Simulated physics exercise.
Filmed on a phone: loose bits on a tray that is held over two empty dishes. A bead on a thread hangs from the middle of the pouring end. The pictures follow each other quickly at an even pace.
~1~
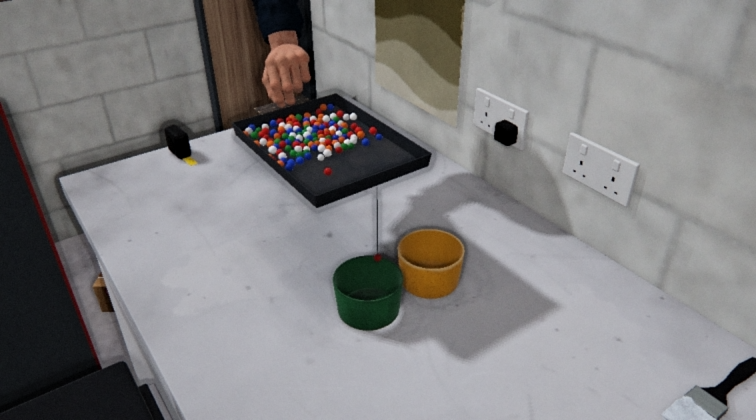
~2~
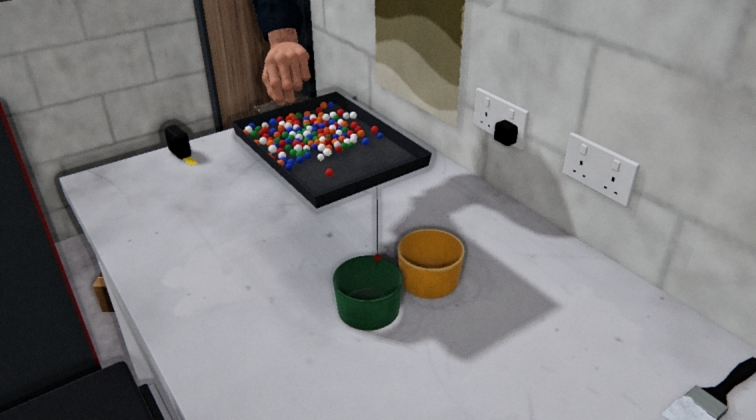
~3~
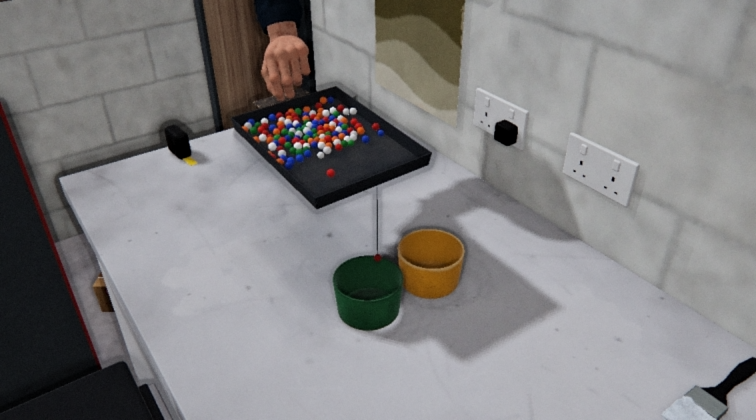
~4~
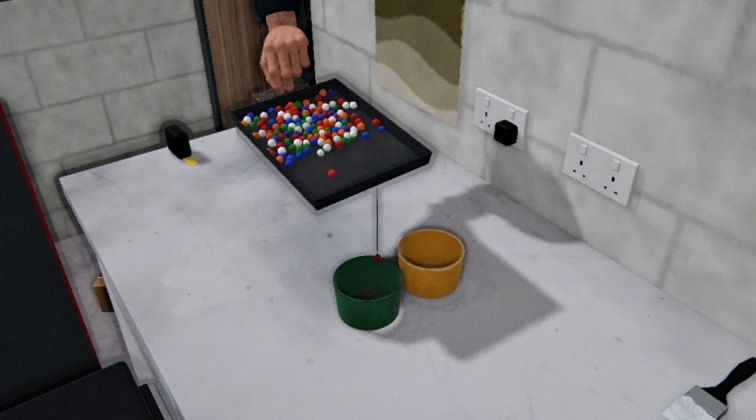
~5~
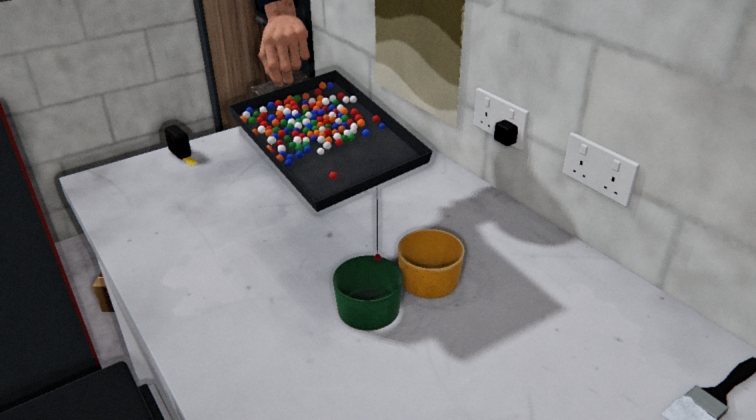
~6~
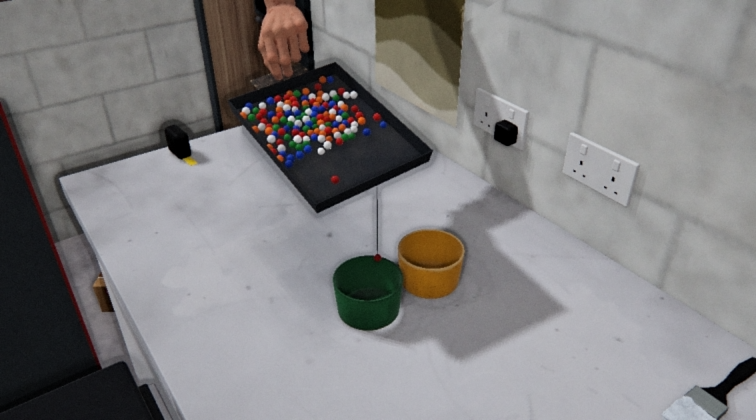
On a pale worktop, a hand gradually raising the back of a black tray of colourful beads above green and yellow dishes.
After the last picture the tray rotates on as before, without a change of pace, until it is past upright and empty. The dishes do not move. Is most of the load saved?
They take under half between them.
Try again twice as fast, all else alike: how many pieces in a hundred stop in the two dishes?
Near 10 %.
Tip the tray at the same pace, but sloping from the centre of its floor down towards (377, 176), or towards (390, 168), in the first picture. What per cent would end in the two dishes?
In turn 40 and 80 in a hundred.
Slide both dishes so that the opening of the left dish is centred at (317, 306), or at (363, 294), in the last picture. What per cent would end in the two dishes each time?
The first gives 80 %, the second 50 %.
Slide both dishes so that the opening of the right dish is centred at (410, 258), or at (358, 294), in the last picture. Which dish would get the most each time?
At the first place left, at the second right.
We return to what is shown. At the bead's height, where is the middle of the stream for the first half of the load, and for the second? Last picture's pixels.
First near (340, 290), later near (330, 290).
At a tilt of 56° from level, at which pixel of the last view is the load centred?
Close to (333, 179).
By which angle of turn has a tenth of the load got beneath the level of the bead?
Near 85 degrees.
Just after the last frame, tray tipped steeply; almost all on the tray; just a few in the left dish; just a few outside both; just a few in the air.
A moment on, tray tipped right over; roughly a quarter on the tray; about a tenth in the left dish; roughly a quarter outside both; roughly a quarter in the air.
Further on, tray tipped past a quarter turn; roughly a quarter in the left dish; just a few in the right dish; the larger part outside both.
When it is over, tray tipped past a quarter turn; roughly a quarter in the left dish; just a few in the right dish; the larger part outside both.
